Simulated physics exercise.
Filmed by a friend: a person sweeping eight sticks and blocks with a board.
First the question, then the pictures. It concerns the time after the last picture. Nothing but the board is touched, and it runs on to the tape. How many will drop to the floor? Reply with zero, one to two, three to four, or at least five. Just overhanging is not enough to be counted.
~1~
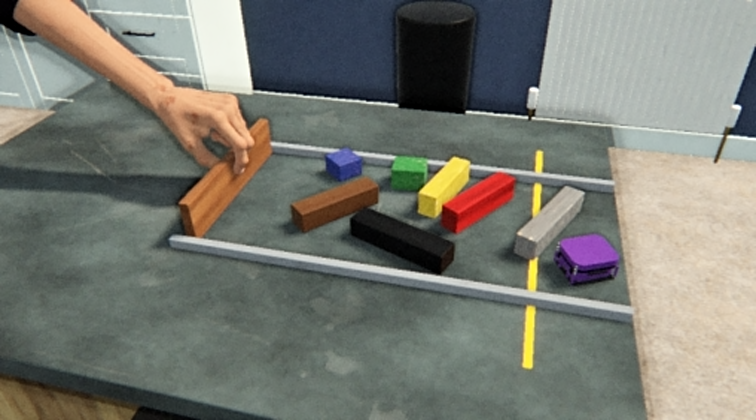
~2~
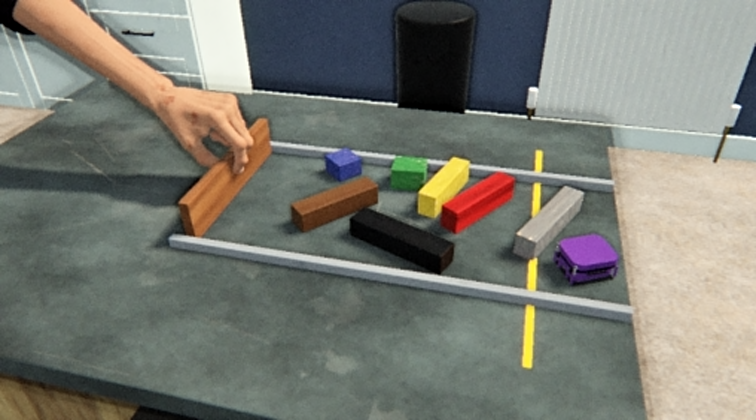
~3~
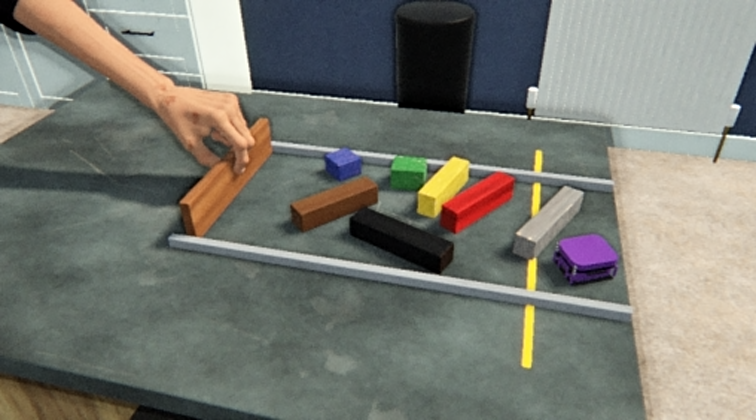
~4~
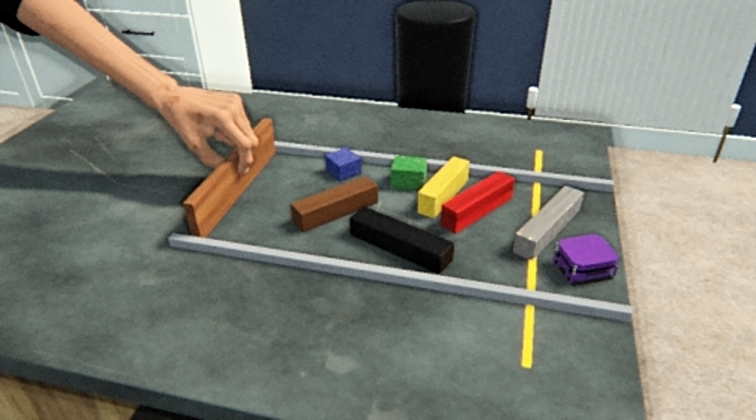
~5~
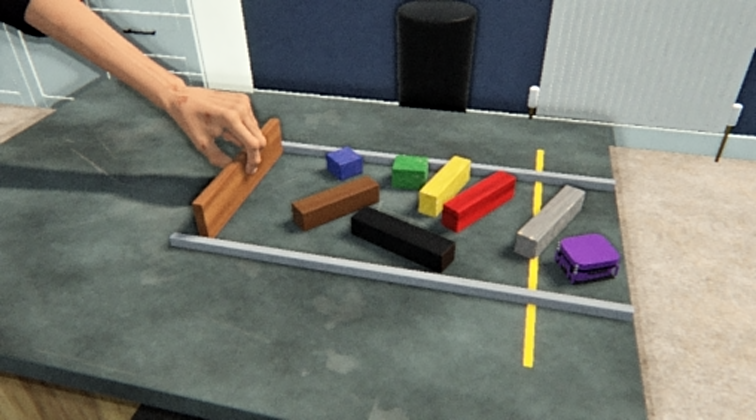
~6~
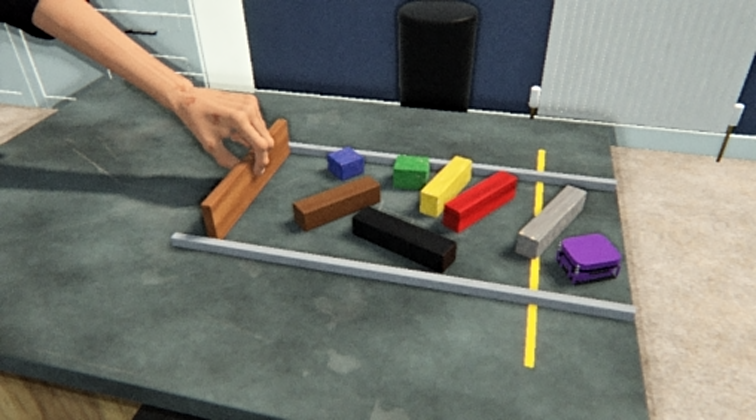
It comes to one to two.
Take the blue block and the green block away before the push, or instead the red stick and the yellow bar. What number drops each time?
You'd see 1 fallen, and 0 in the other try.
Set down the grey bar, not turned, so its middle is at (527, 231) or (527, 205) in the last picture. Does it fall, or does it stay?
So in the first try it ends up below, and in the second it ends up below.
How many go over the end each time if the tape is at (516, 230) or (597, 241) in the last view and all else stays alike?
0 and 6 down on the floor.
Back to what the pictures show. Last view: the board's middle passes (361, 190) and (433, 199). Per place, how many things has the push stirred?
I count 4 first and 6 after.
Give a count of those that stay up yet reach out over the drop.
The answer comes to 3.
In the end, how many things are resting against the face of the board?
2 touch it.
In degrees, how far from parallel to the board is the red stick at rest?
About 40°.
Soon after, none off yet; purple case at rest near (588, 260); grey bar at rest near (552, 221); red stick at rest near (481, 201).
Then, none off yet; purple case at rest near (588, 260); grey bar at rest near (556, 222); red stick moved a little near (523, 213).
At rest, the number that fall off is one or two; fallen, grey bar and purple case.
